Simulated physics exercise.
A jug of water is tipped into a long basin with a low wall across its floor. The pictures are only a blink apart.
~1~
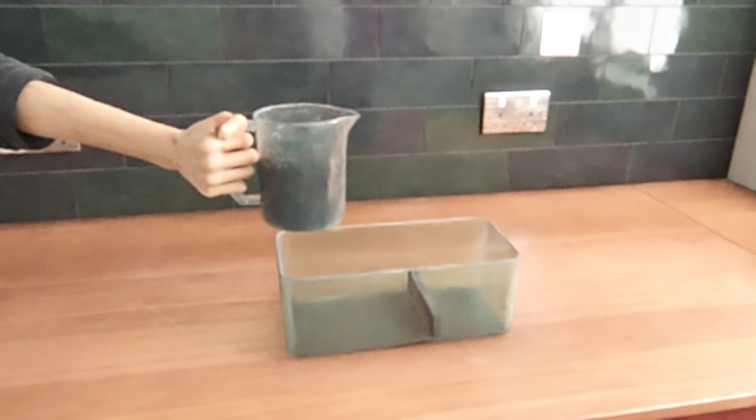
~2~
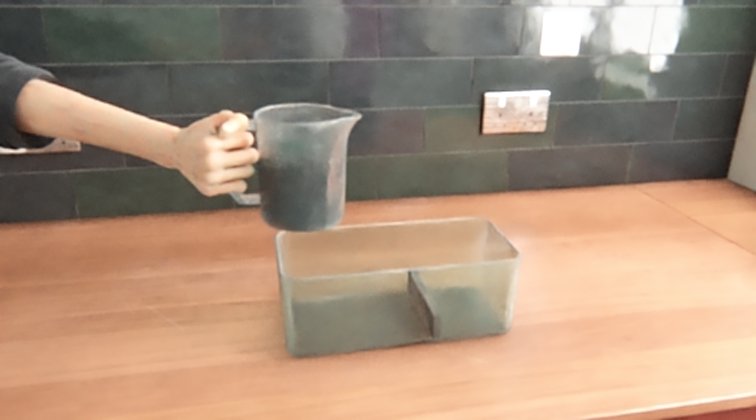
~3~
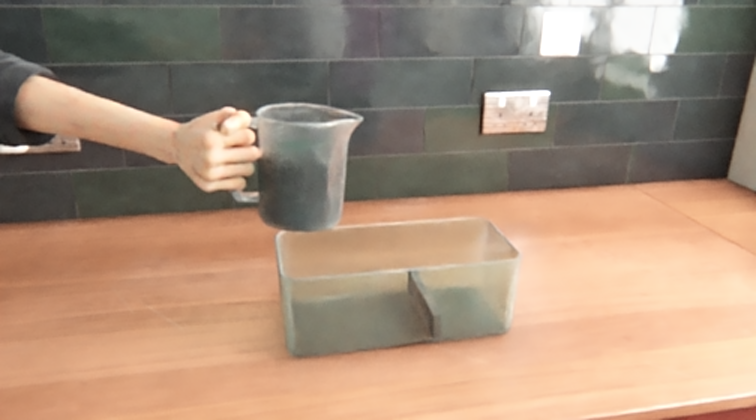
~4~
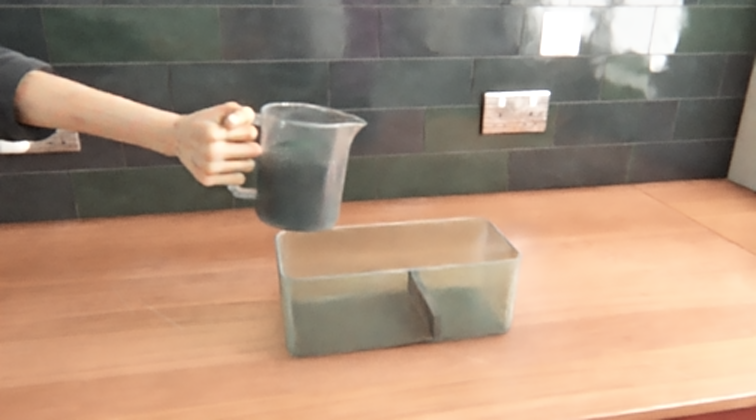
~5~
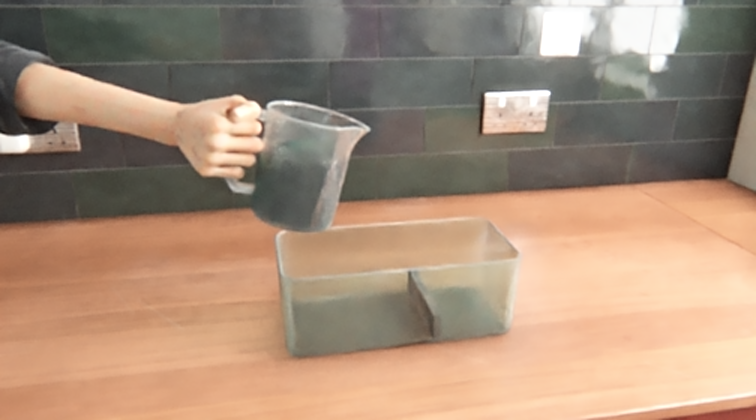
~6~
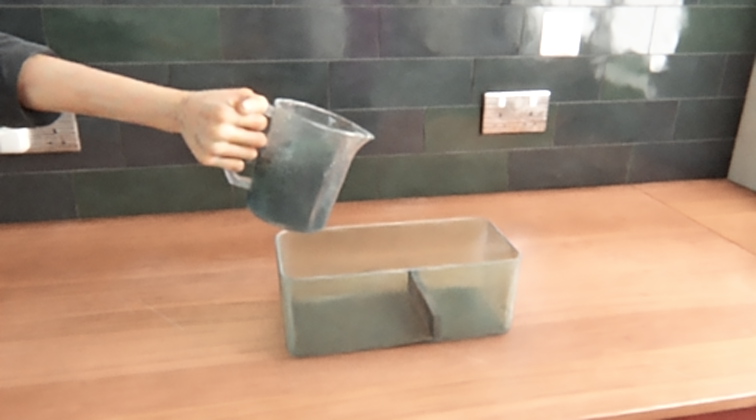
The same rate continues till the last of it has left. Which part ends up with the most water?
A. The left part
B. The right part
The left part.
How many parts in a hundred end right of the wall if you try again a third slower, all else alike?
About 5 per cent.
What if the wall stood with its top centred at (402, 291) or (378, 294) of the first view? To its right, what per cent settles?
Result: 40 % first, 85 % second.
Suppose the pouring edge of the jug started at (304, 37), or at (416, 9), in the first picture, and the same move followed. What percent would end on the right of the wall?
In order, some 10 and 55 percent.
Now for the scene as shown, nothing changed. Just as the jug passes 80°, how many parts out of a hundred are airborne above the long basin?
About 15 %.
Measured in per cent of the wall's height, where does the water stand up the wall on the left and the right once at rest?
The left comes to 60 % and the right to 10 %.
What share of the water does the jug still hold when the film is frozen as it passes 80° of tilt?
Near 85 per cent.
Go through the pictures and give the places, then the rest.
The first frame shows tilt 0°; pouring edge (360, 114); surface from (259, 151) to (342, 148); the long basin's rim runs from (278, 256) to (504, 238); the wall's top is at (424, 291).
The second frame shows tilt 1°; pouring edge (361, 115); surface from (259, 152) to (342, 148).
The third frame shows tilt 3°; pouring edge (363, 117); surface from (260, 151) to (343, 148).
The fourth frame shows tilt 8°; pouring edge (366, 122); surface from (260, 152) to (344, 148).
The fifth frame shows tilt 13°; pouring edge (370, 128); surface from (262, 153) to (346, 149).
The sixth frame shows tilt 20°; pouring edge (374, 136); surface from (260, 155) to (349, 150).
A moment on, the tilt is 80° and 84 per cent is still to pour, 3 is left of the wall and 0 right of it.
Next, the tilt is 108° and 24 per cent is still to pour, 60 is left of the wall and 0 right of it.
Then the tilt is 109° and 2 per cent is still to pour, 89 is left of the wall and 3 right of it.
Later the tilt is 109° and 0 per cent is still to pour, 90 is left of the wall and 6 right of it.
In the end 89 per cent lies left of the wall, 7 right of it and 4 outside.
